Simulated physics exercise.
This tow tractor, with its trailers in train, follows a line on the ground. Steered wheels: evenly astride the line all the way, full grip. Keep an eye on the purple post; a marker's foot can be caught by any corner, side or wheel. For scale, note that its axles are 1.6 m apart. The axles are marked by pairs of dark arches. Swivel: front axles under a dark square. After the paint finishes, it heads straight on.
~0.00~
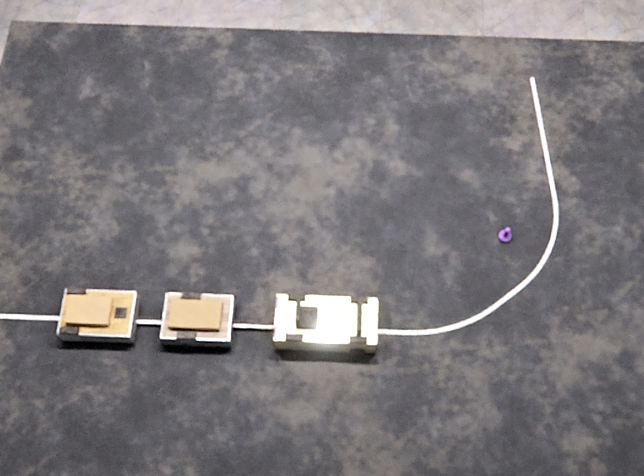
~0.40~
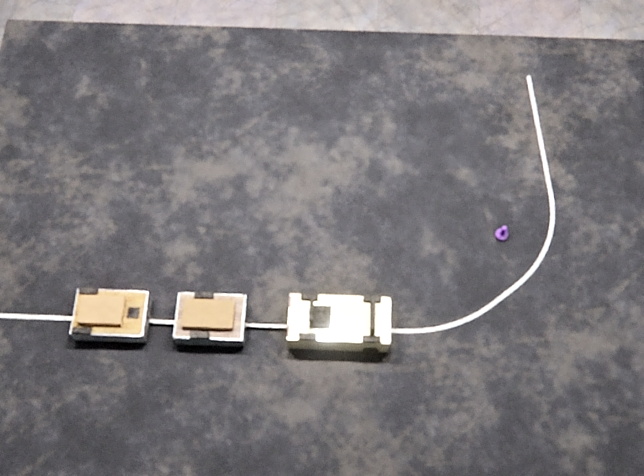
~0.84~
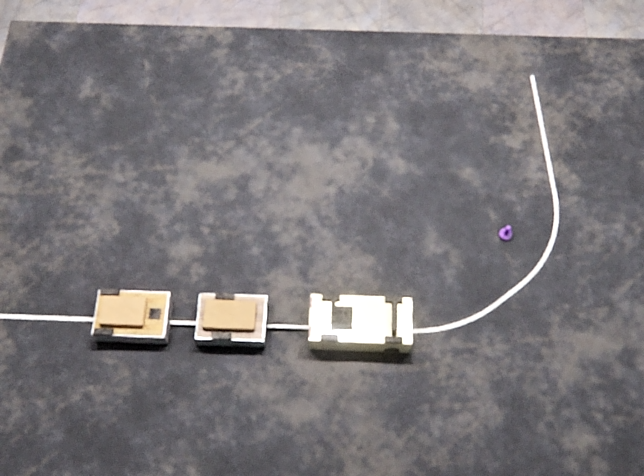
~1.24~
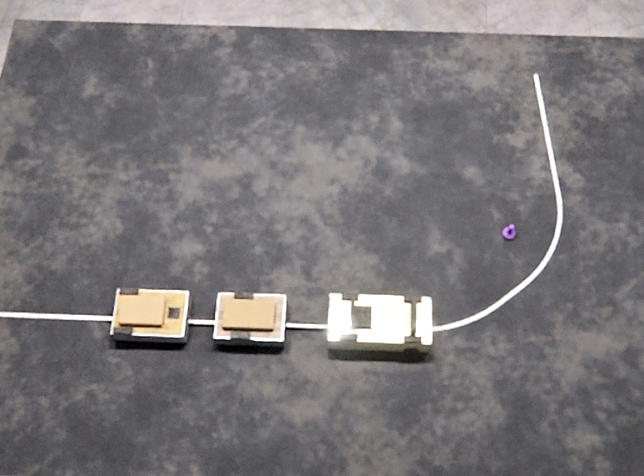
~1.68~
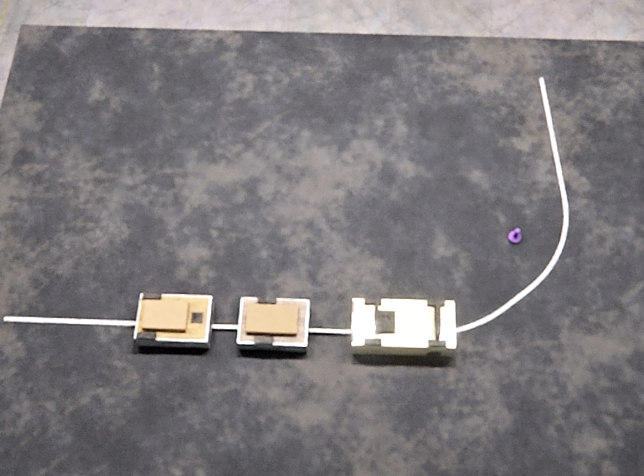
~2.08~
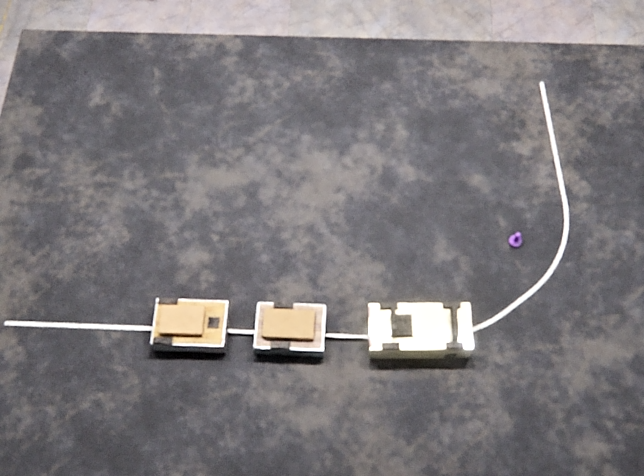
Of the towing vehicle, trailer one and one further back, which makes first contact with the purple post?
Contact is made first by the trailer right behind it.
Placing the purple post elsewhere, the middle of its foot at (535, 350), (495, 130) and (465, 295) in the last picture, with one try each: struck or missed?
One: Stays safe. Two: Stays safe. Three: Gets hit.
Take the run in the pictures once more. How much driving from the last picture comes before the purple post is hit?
Distance to contact: Approx. 6.5 m.
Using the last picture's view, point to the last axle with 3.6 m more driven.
It ends up close to (302, 327).
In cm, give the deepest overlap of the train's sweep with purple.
Purple 50.
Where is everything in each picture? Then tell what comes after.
The first frame shows nose (371, 321); last axle (73, 311); still straight; purple (505, 235); 2 trailers.
The second frame shows nose (384, 320); last axle (85, 311); still straight.
The third frame shows nose (406, 321); last axle (107, 312); still straight.
The fourth frame shows nose (425, 320); last axle (126, 311); still straight.
The fifth frame shows nose (449, 324); last axle (149, 316); turned 1°.
The sixth frame shows nose (465, 326); last axle (165, 321); turned 3°; purple (516, 240).
Then, 5.3 s in, the last axle is at (288, 326) of the last picture, on the line.
Then, 8.8 s in, the last axle is at (412, 319) of the last picture, 25 cm off the line; the first trailer has hit purple.
Then, 11.7 s in, the last axle is at (500, 277) of the last picture, 70 cm off the line.
Then, 14.9 s in, the last axle is at (544, 184) of the last picture, 65 cm off the line.
Then, 18.1 s in, the last axle is at (544, 87) of the last picture, 15 cm off the line; 1 of 1 struck in all.
